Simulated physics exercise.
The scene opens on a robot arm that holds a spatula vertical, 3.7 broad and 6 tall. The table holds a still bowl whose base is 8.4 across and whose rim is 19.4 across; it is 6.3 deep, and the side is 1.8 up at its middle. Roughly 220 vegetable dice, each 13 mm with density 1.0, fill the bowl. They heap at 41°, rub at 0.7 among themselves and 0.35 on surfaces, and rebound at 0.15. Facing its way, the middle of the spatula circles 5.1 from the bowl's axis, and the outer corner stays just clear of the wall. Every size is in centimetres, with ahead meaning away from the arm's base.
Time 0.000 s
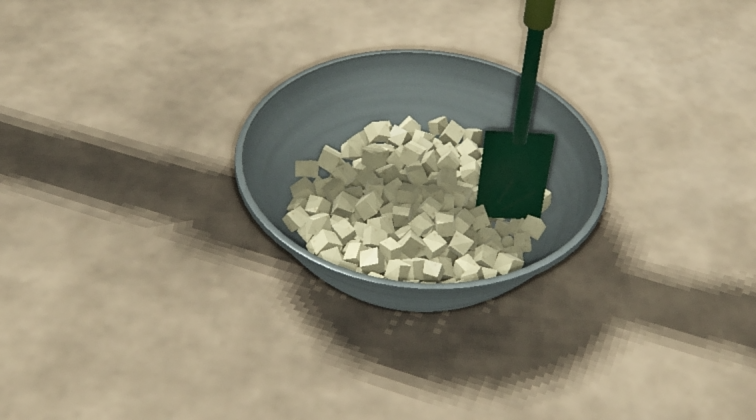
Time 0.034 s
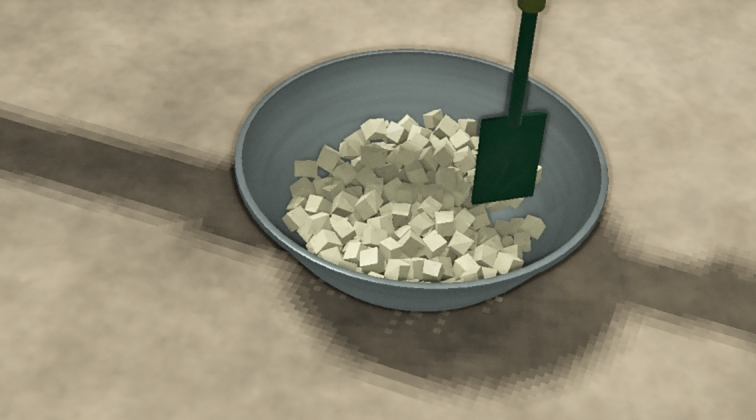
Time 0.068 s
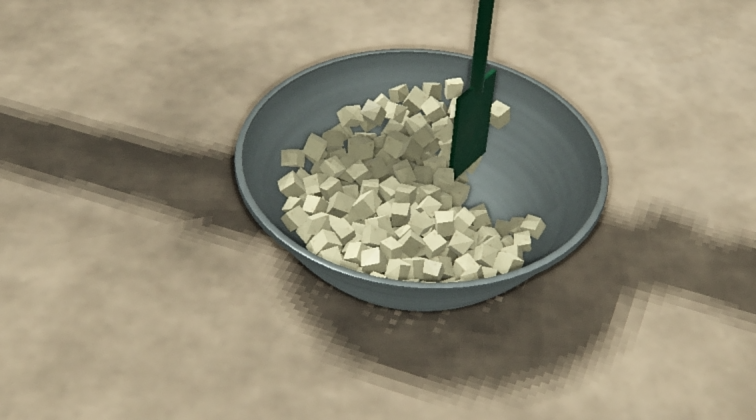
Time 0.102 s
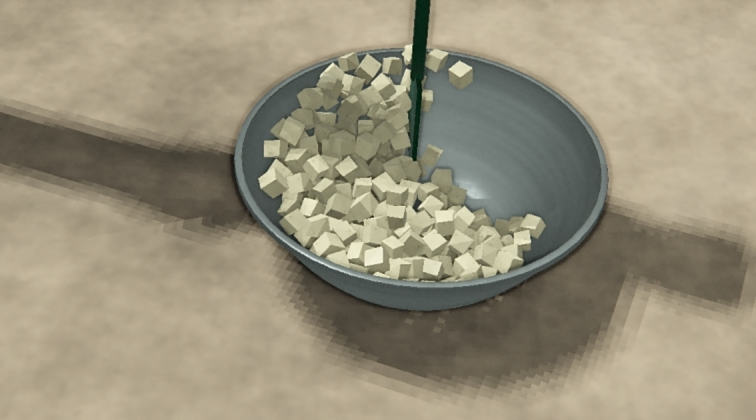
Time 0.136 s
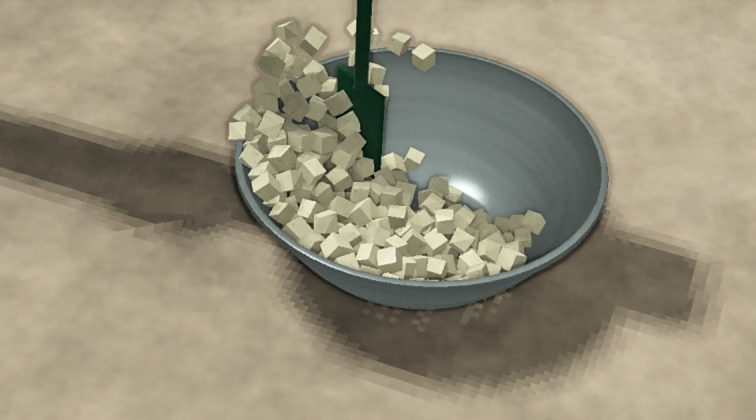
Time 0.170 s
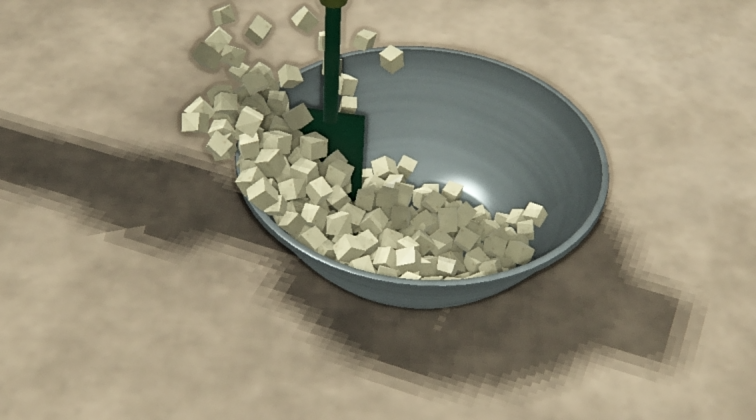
The clip shows a dark green spatula sweeping from right to left through pale cubes in a still gray bowl, turning as it goes, pushing them into a heap at the left before some fly over the rim.
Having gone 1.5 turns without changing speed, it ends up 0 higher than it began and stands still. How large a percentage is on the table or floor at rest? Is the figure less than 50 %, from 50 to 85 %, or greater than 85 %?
The figure is from 50 to 85 %.
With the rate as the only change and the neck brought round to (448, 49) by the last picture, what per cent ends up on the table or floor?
It works out to roughly 20 percent.
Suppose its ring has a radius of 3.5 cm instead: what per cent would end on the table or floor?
Then some 35 percent.
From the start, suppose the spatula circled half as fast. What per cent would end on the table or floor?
Roughly 25 per cent.
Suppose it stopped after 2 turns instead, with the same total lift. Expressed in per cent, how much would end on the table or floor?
Then some 65 per cent.
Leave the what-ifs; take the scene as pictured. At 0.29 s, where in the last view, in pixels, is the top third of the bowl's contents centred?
Roughly at (530, 231).
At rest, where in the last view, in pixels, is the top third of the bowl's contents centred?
It is centred around (376, 272).
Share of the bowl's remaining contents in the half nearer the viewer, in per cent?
It comes to near 70 percent.
By 0.29 s, 310° round, highest piece 12 above the table; 149 in the bowl, 10 on the table or floor, 64 in flight or on the tool.
By 0.41 s, 88° round, highest piece 10 above the table; 113 in the bowl, 73 on the table or floor, 37 in flight or on the tool.
By 0.67 s, 180° round, highest piece 6 above the table; 134 on the table or floor, 88 in the bowl, 1 in flight or on the tool.
By 1.37 s, 180° round, highest piece 5 above the table; 135 on the table or floor, 88 in the bowl.
Final count, 135 on the table or floor, 88 in the bowl. That is 61 % on the table or floor.
